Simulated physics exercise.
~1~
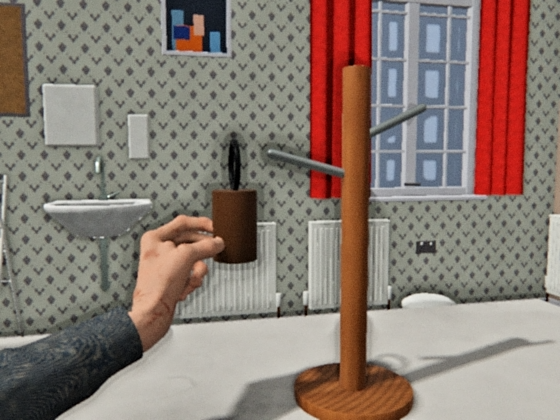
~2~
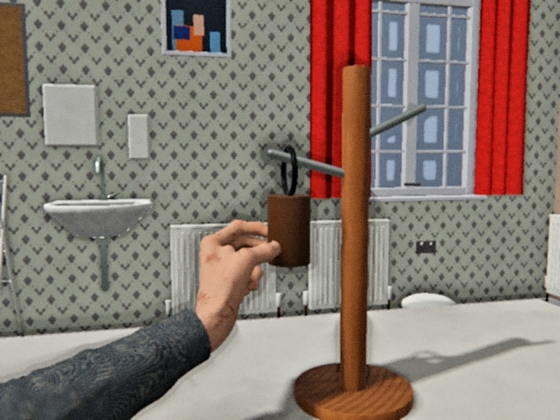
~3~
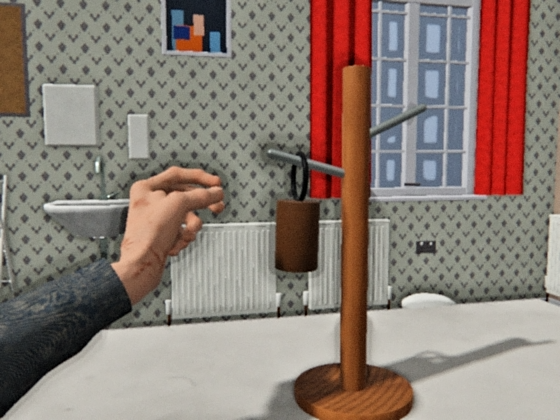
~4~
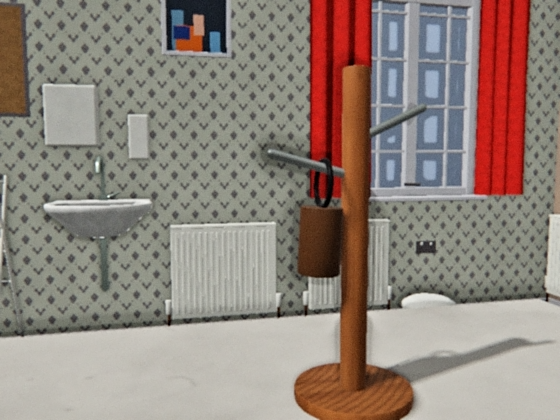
The clip shows a hand moving a brown lantern to the right and placing its dark loop over a peg on a wooden stand. The hand lets go and withdraws to the left, while the lantern slides along the peg towards the post and remains hanging there.
